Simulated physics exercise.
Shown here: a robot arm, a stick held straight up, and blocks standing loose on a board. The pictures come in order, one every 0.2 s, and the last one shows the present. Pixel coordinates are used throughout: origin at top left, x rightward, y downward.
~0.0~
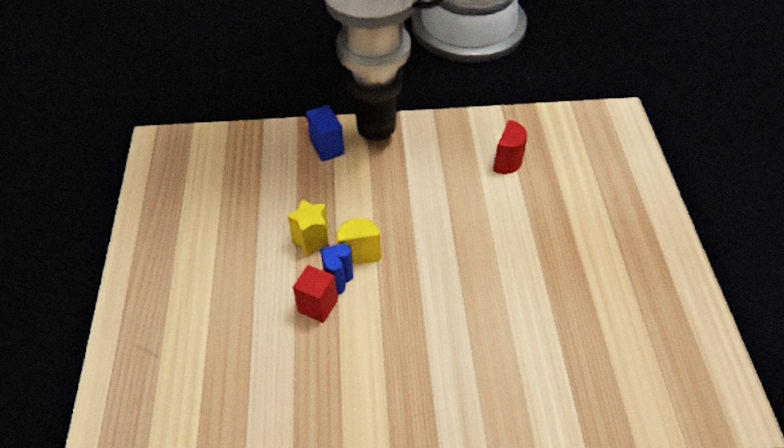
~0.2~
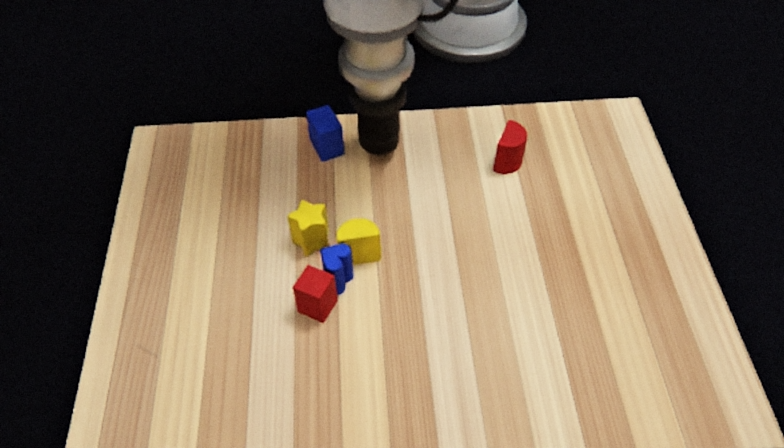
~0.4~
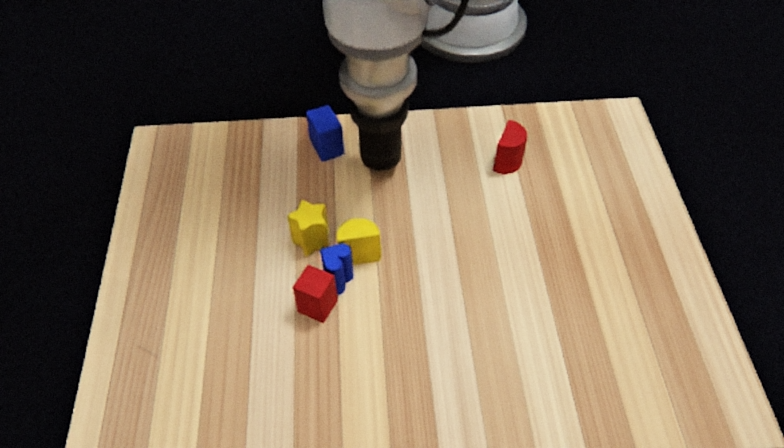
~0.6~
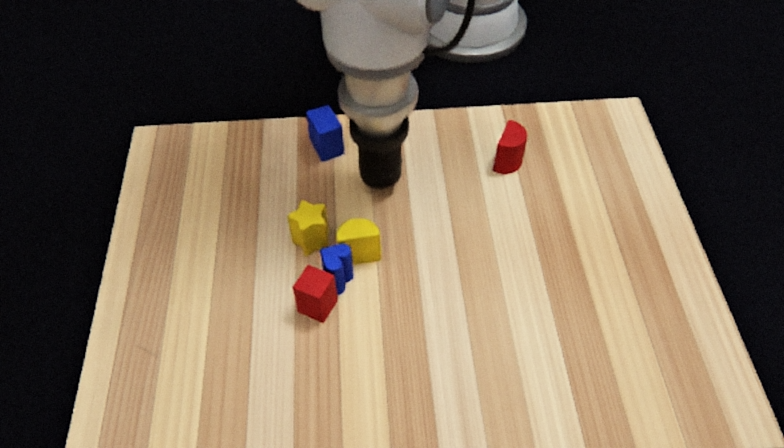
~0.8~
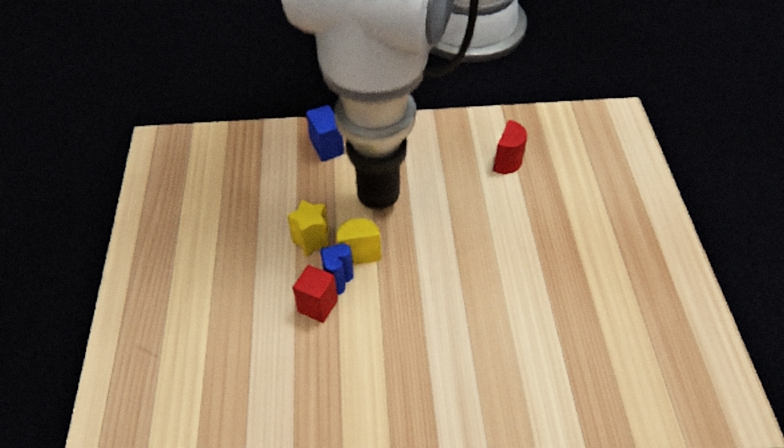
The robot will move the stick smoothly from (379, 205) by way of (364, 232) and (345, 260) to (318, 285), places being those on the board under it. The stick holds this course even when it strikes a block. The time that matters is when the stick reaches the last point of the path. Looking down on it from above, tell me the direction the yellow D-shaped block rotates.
From the top: Clockwise.
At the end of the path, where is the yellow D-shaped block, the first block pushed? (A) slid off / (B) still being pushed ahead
I'll go with B - still being pushed ahead.
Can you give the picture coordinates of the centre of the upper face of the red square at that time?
It will end up at (283, 344).
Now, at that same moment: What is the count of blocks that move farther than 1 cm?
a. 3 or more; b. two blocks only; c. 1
Letter a.
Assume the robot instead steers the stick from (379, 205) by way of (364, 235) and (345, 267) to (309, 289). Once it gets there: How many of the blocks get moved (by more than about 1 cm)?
Once the path ends, three or more blocks will have shifted.
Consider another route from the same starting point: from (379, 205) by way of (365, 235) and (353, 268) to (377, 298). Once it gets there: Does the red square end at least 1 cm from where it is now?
Answer: Yes.
On the path given first. One third of the way, stick (363, 222); blue heart (333, 258); yellow D-shaped block (353, 235).
Two thirds of the way, stick (344, 250); red square (298, 310); blue heart (311, 285), turned 45° anticlockwise; yellow D-shaped block (326, 263), turned 35° clockwise.
At the end, stick (317, 275); yellow star-shaped block not moved; red square (283, 344); blue heart (289, 317), turned 60° anticlockwise; yellow D-shaped block (298, 291), turned 30° clockwise.
